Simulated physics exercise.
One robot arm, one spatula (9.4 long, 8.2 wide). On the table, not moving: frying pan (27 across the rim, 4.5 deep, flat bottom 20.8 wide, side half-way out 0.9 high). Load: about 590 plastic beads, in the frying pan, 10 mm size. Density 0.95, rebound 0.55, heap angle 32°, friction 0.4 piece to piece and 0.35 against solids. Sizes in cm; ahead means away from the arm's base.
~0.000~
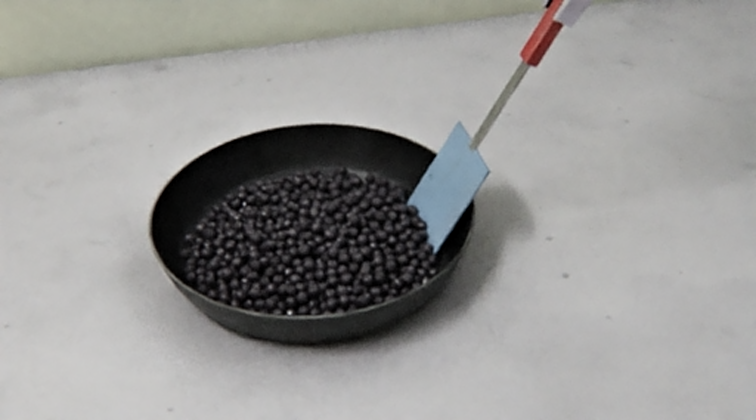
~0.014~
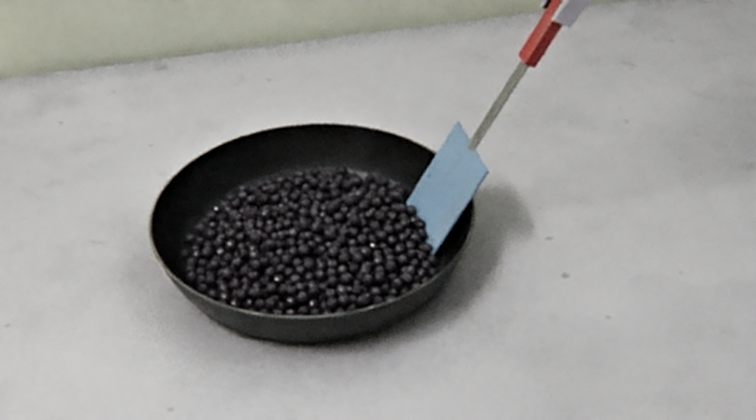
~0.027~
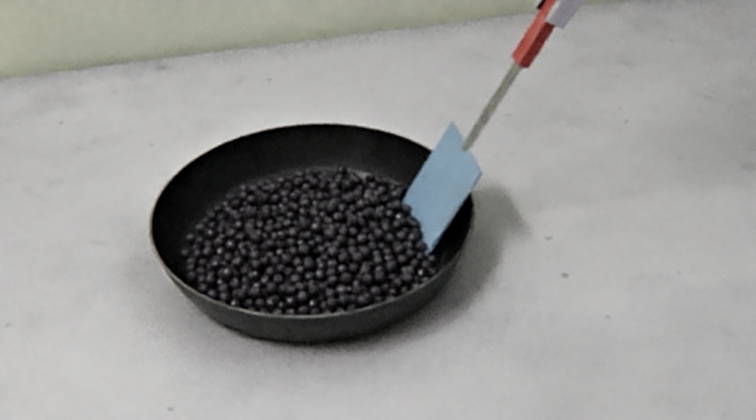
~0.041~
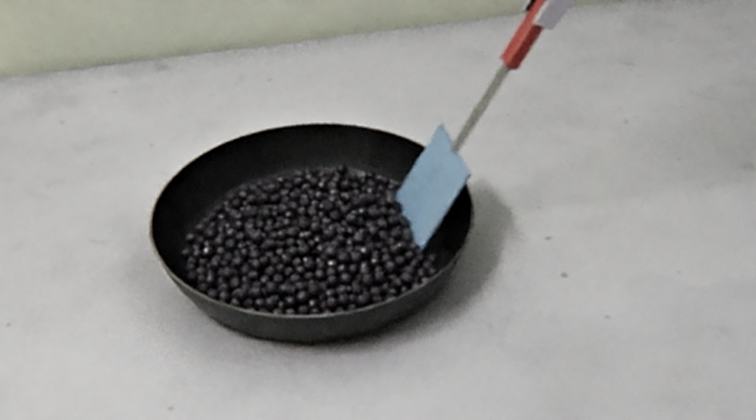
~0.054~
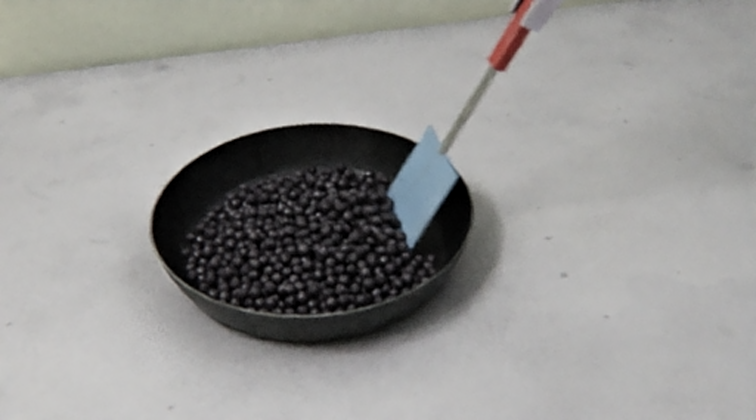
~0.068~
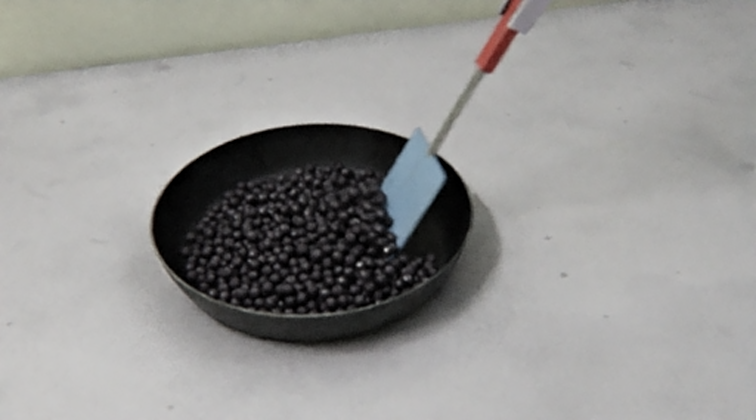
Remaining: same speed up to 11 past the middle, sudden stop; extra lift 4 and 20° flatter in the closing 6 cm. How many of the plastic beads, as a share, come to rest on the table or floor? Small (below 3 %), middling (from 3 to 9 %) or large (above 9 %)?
A large share, above 9 %, ends on the table or floor.
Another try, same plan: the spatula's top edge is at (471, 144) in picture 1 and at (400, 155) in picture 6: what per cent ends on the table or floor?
About 20 per cent.
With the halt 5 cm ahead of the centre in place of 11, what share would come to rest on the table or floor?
In that case some 0 per cent.
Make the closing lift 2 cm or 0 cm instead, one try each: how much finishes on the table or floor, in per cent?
Some 15 and 15 per cent.
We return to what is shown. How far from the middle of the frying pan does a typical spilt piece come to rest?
Roughly 36 cm.
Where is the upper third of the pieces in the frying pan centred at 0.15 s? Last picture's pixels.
Around (293, 231).
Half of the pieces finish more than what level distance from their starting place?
Roughly 4 cm.
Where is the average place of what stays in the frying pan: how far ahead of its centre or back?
Roughly 4.0 cm ahead.
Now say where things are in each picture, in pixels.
The spatula top edge at (474, 145), sloping 60°; upper third of the load around (320, 234), from x 185 to 435, top at y 170; 592 in the frying pan, in the first frame.
The spatula top edge at (473, 145), sloping 60°; upper third of the load around (320, 234), from x 185 to 435, top at y 170, in the second frame.
The spatula top edge at (467, 146), sloping 60°; upper third of the load around (324, 233), from x 185 to 435, top at y 170, in the third frame.
The spatula top edge at (456, 148), sloping 60°; upper third of the load around (328, 231), from x 185 to 435, top at y 170, in the fourth frame.
The spatula top edge at (444, 150), sloping 60°; upper third of the load around (330, 230), from x 185 to 435, top at y 165, in the fifth frame.
The spatula top edge at (432, 151), sloping 60°; upper third of the load around (328, 230), from x 185 to 435, top at y 165; 592 in the frying pan, in the sixth frame.
After 0.15 s, sloping 60°, highest piece 6 above the table; 592 in the frying pan.
After 0.23 s, sloping 55°, highest piece 6 above the table; 592 in the frying pan.
After 0.47 s, sloping 40°, highest piece 7 above the table; 520 in the frying pan, 60 on the table or floor, 12 on the blade or in flight.
After 1.52 s, sloping 40°, highest piece 4 above the table; 520 in the frying pan, 72 on the table or floor.
In the end, 520 in the frying pan, 72 on the table or floor. That is 12 % on the table or floor.
